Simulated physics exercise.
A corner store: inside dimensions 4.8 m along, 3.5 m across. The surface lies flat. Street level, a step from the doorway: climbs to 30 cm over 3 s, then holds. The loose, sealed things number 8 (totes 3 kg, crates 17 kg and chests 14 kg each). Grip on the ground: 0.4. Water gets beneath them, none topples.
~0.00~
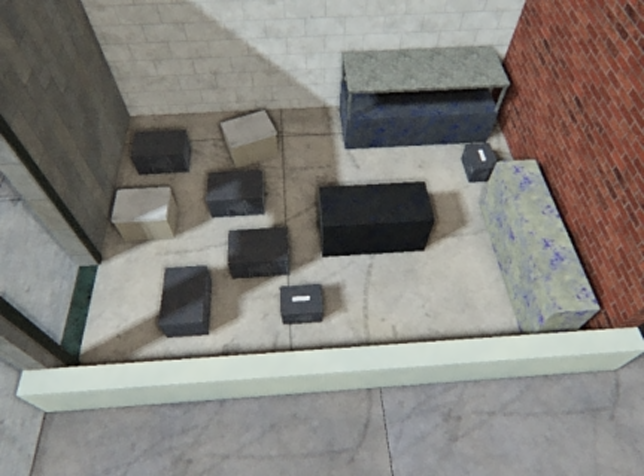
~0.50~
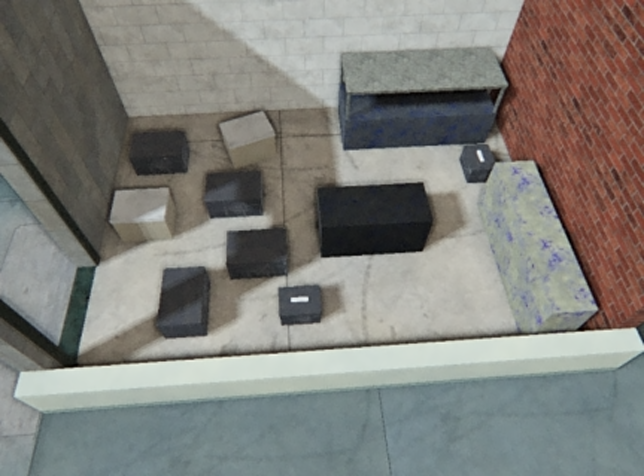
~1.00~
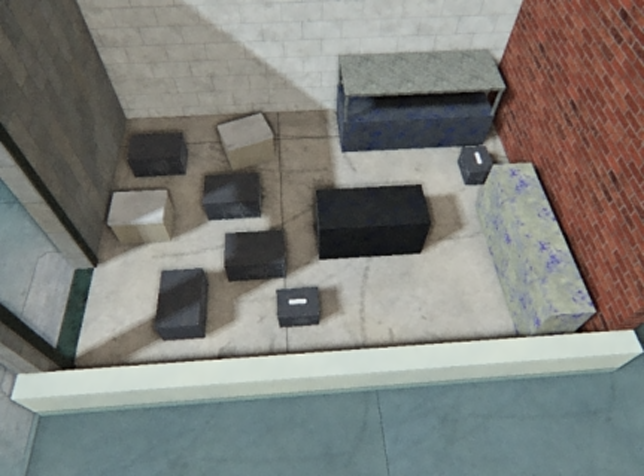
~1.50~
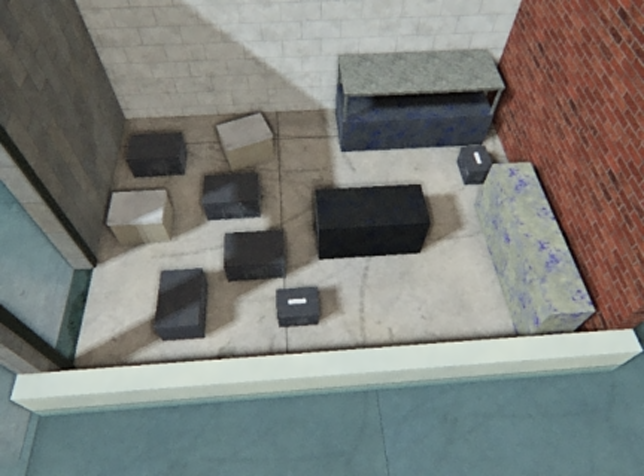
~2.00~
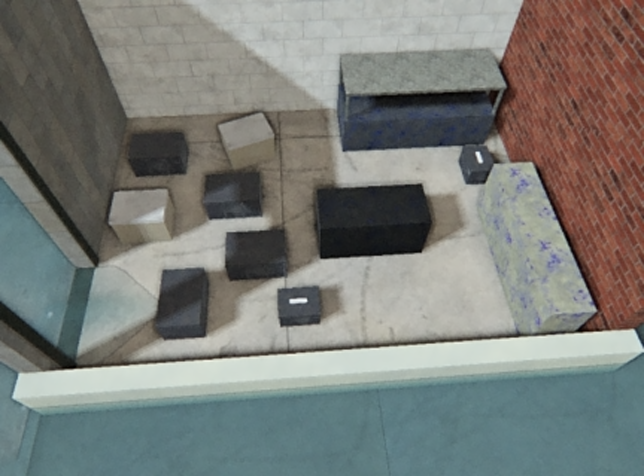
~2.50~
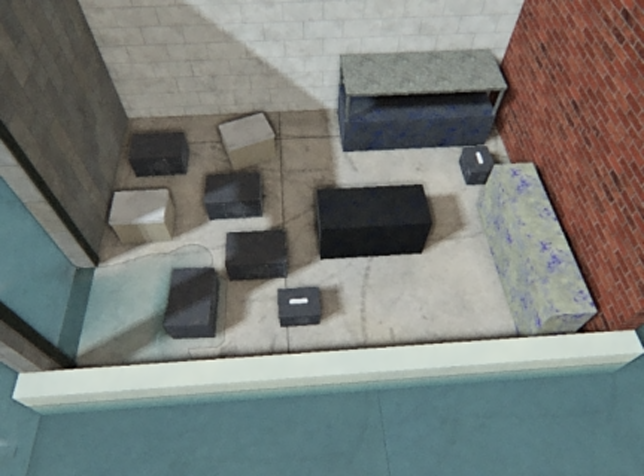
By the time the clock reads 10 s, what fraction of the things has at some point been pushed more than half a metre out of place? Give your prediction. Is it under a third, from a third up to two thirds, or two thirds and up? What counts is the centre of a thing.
Middle band: A third to two thirds.
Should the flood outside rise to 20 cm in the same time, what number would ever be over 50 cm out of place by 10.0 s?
The answer would then be 3.
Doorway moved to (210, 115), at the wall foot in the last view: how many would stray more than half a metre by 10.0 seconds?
Then it comes to 7 of them.
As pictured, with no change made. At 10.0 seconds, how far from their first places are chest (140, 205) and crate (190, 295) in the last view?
0 cm and 300 cm respectively.
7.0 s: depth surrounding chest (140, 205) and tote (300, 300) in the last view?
Depth approx. 4 cm / 18 cm.
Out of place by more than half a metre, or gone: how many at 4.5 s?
By then 2.
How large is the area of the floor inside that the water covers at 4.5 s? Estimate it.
My estimate is roughly 9.0 m2.
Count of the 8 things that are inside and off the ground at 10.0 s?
Of them, 6.
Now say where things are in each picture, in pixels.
In the first picture, a crate at (183, 294), on the bottom; a tote at (482, 156), on the bottom; water covers 0.0 m2; 0 of 8 have shifted.
In the second picture, a crate at (181, 295), on the bottom; a tote at (480, 157), on the bottom; 0.0 m2 under water; 0 of 8 have shifted.
In the third picture, a crate at (179, 297), on the bottom; a tote at (478, 159), on the bottom; 0.0 m2 under water; 0 of 8 have shifted.
In the fourth picture, a crate at (179, 297) rests on the ground; a tote at (477, 158), on the bottom; water covers 0.0 m2; 0 of 8 have shifted.
In the fifth picture, a crate at (180, 296), on the bottom; a tote at (479, 158), on the bottom; water covers 0.5 m2; 0 of 8 have shifted.
In the sixth picture, a crate at (190, 296), on the bottom, 9 cm from its start; a tote at (479, 159) rests on the ground; water covers 1.2 m2; 1 of 8 have shifted.
After 3.5 s 1 of 8 are over 50 cm from their spots; 0 afloat.
After 4.5 s 2 of 8 are over 50 cm from their spots; 1 afloat.
After 7.0 s 3 of 8 are over 50 cm from their spots; 3 afloat.
After 10.0 s 4 of 8 are over 50 cm from their spots, and 4 have been at some point; 6 afloat.
